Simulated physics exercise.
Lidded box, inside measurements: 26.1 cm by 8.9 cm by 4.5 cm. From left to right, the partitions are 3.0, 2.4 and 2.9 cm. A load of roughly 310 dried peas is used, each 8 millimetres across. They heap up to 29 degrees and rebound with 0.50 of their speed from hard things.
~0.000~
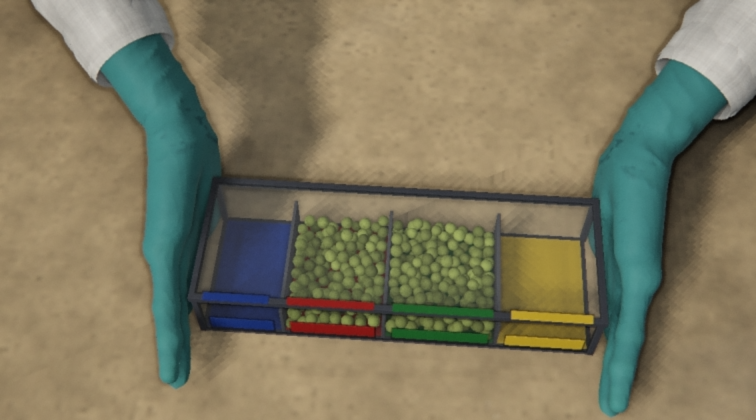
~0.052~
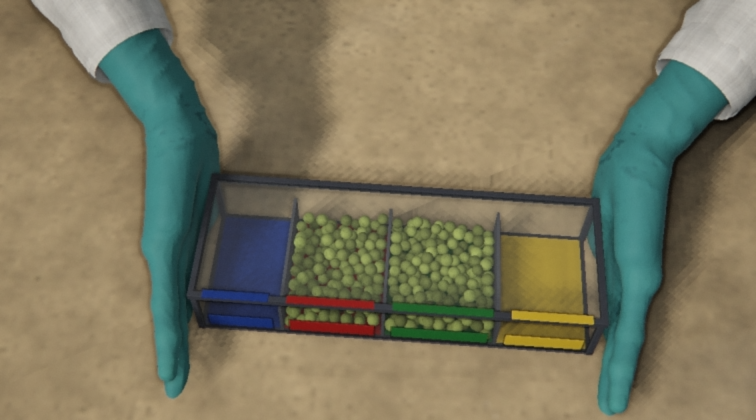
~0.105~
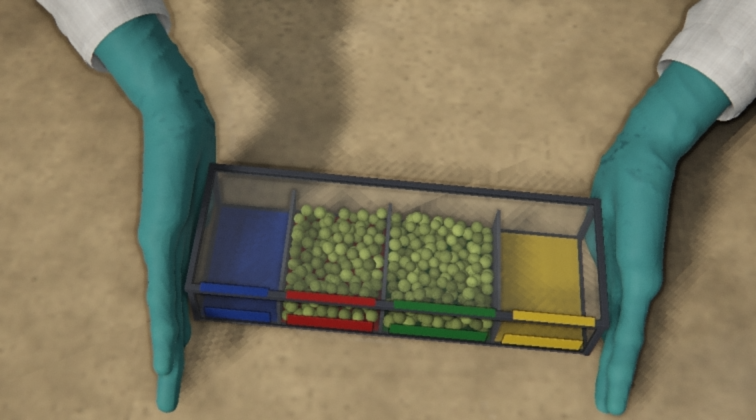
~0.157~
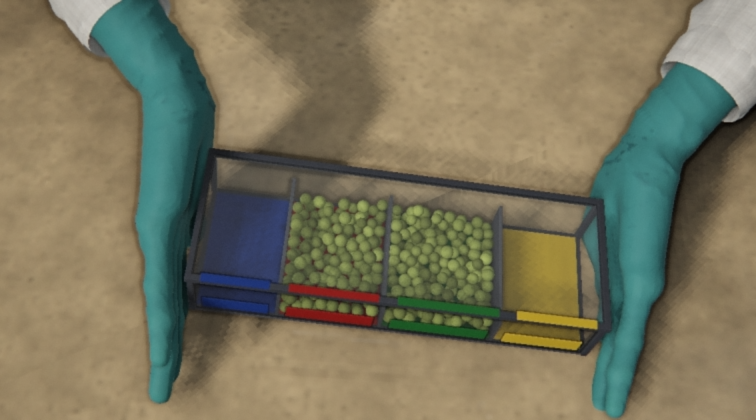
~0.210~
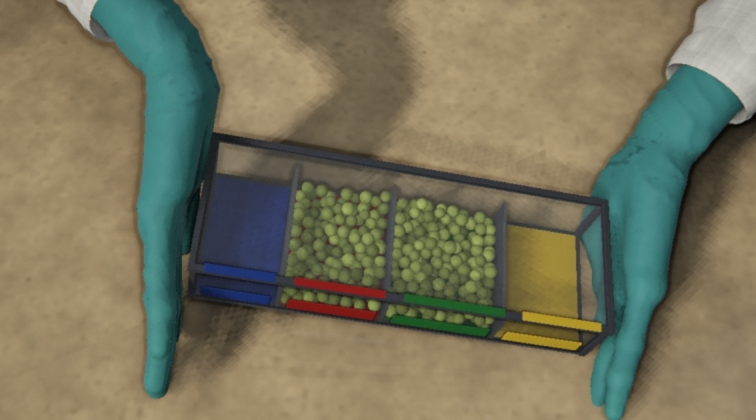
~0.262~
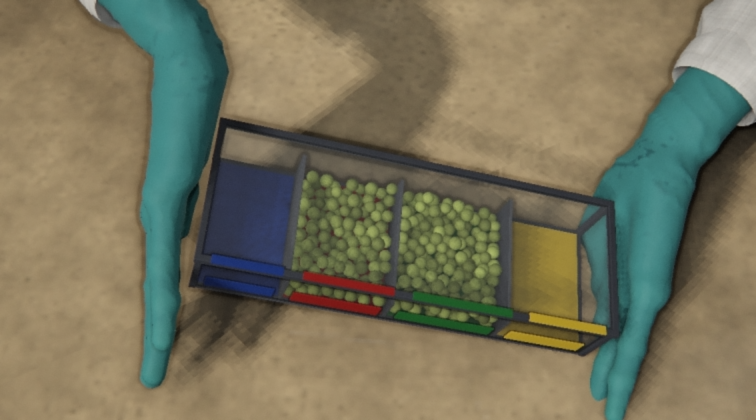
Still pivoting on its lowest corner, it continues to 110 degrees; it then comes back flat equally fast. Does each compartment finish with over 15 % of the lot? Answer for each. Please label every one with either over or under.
Labels - red: Under; blue: Under; green: Over; yellow: Over.
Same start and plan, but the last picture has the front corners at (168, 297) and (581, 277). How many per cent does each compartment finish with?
You'd see red at 65 percent, blue at 35, green at 0 and yellow at 0 percent.
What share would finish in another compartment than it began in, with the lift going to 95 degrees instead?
That works out to close to 60 percent.
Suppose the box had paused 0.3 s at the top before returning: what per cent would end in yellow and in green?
Yellow 40, green 50.
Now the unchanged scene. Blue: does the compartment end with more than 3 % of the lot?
Note, blue: Not confirmed.
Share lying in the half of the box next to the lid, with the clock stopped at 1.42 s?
I'd put it at some 70 percent.
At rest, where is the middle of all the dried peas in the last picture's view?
Resting centre estimate: Around (472, 302).
Then, at 1.42 s, tilt 110 degrees; red 15 %, green 60 %, yellow 25 %.
After 2.19 s, tilt 50 degrees; red 10 %, green 55 %, yellow 40 %.
After 2.98 s, tilt 0 degrees; red 10 %, green 50 %, yellow 40 %.
In the end, at 3.6 s, red 10 %, blue 0 %, green 50 %, yellow 40 %.
